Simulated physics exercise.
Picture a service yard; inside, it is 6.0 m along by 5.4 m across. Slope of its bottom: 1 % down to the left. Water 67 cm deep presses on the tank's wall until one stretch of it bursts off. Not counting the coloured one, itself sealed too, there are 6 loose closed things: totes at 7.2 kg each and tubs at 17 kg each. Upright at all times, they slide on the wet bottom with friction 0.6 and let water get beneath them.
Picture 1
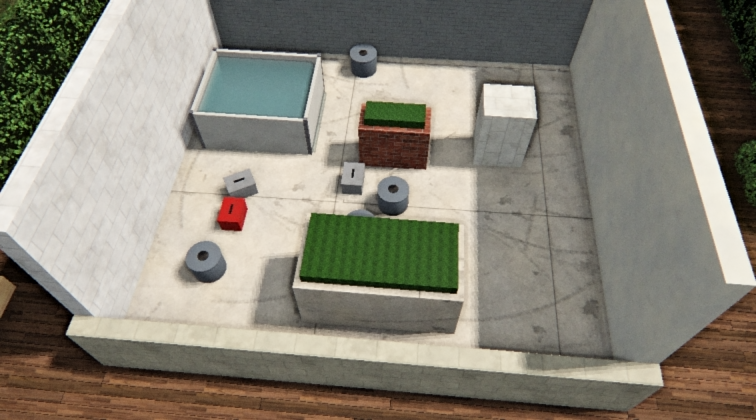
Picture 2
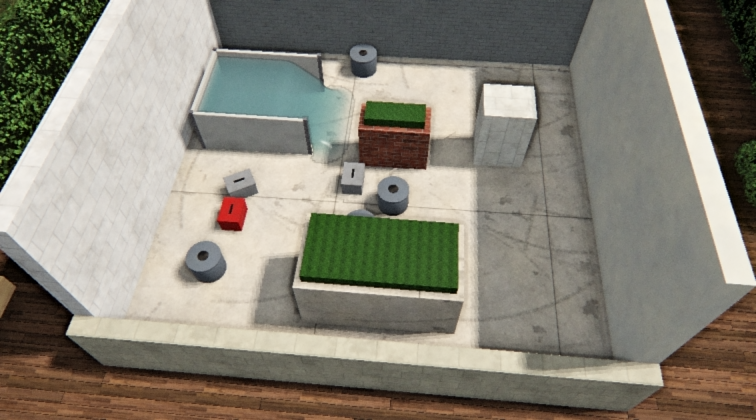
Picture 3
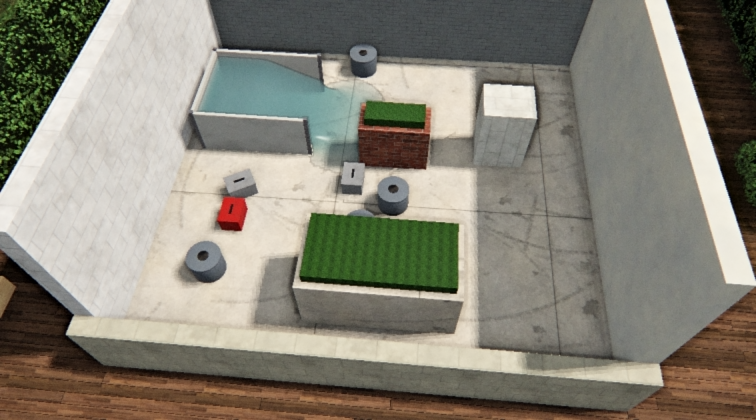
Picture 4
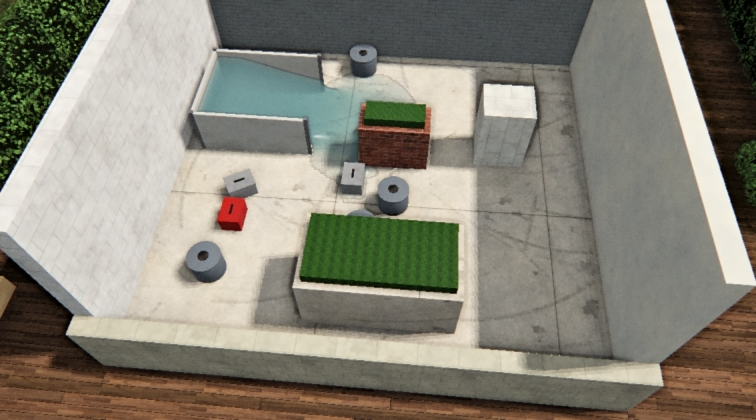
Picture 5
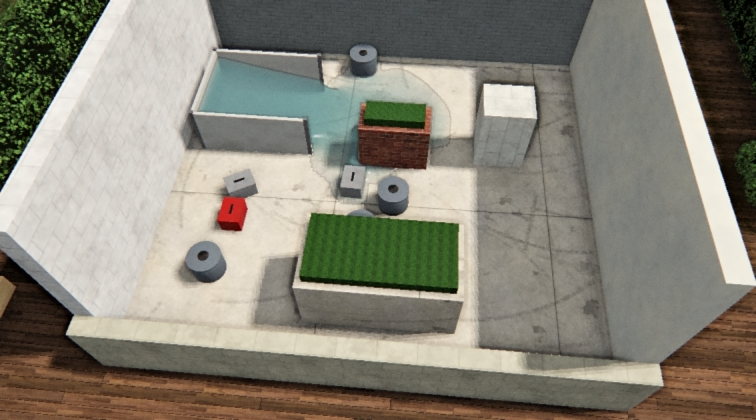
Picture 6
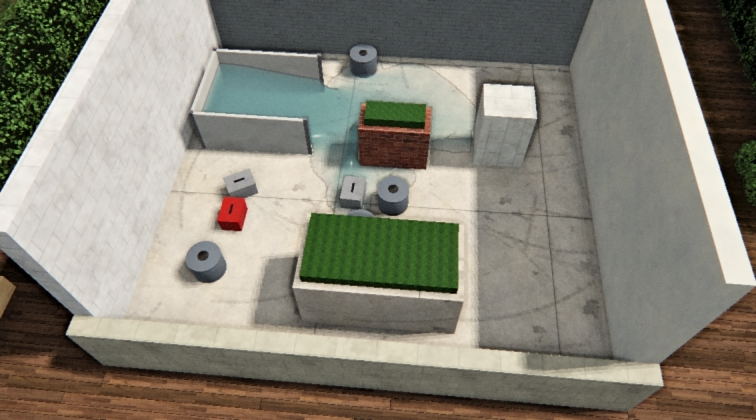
A pale-walled yard, seen from high above by a still camera, has a tank of blue-green water at its upper left. A red box sits left of centre among grey boxes and round grey tubs, with a green-topped brick block, a tall white block and a larger green-topped block nearby. The tank's right side opens, water spreads around the brick block, and the central grey box slides slightly toward the viewer.
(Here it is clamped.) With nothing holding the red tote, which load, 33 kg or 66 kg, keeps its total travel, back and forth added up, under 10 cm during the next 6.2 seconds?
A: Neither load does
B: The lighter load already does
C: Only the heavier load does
Answer: B.
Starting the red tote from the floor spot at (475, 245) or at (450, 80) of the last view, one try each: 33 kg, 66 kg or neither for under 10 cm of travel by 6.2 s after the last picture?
One by one: Lighter mass suffices; heavier mass alone.
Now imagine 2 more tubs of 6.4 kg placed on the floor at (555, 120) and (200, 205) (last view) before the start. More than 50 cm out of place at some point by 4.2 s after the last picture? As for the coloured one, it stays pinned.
Beyond the mark, below the mark.
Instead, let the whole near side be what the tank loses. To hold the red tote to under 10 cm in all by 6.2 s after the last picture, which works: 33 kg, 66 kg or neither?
With that failure, the big mass alone works.
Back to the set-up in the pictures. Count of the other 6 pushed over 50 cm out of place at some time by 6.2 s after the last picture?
The answer here is 1.
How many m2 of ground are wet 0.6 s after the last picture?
Roughly 13 m2.
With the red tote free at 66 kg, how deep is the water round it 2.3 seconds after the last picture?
Close to 2 cm deep.
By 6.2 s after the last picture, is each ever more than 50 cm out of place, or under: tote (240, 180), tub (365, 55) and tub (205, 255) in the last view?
Order as listed: Below threshold / below threshold / below threshold.
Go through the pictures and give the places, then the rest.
In the first frame, the red tote at (231, 209), on the bottom; 2.1 m2 under water; 0 of 7 have shifted.
In the second frame, the red tote at (231, 209) rests on the ground; water covers 2.9 m2; 0 of 7 have shifted.
In the third frame, the red tote at (231, 209), on the bottom; 3.8 m2 under water; 0 of 7 have shifted.
In the fourth frame, the red tote at (231, 209), on the bottom; water covers 4.7 m2; 0 of 7 have shifted.
In the fifth frame, the red tote at (231, 209), on the bottom; water covers 5.7 m2; 1 of 7 have shifted.
In the sixth frame, the red tote at (231, 209), on the bottom; 6.9 m2 under water; 1 of 7 have shifted.
Then, 0.6 s after the last picture the red tote would be 0 cm from its start with 33 kg and 0 cm from its start with 66 kg; 0 cm of water round it then.
Then, 2.3 s after the last picture the red tote would be 0 cm from its start with 33 kg and 0 cm from its start with 66 kg; 2 cm of water round it then.
Then, 4.2 s after the last picture the red tote would be 0 cm from its start with 33 kg and 0 cm from its start with 66 kg; 3 cm of water round it then.
Then, 6.2 s after the last picture the red tote would be 0 cm from its start with 33 kg and 0 cm from its start with 66 kg; 3 cm of water round it then.
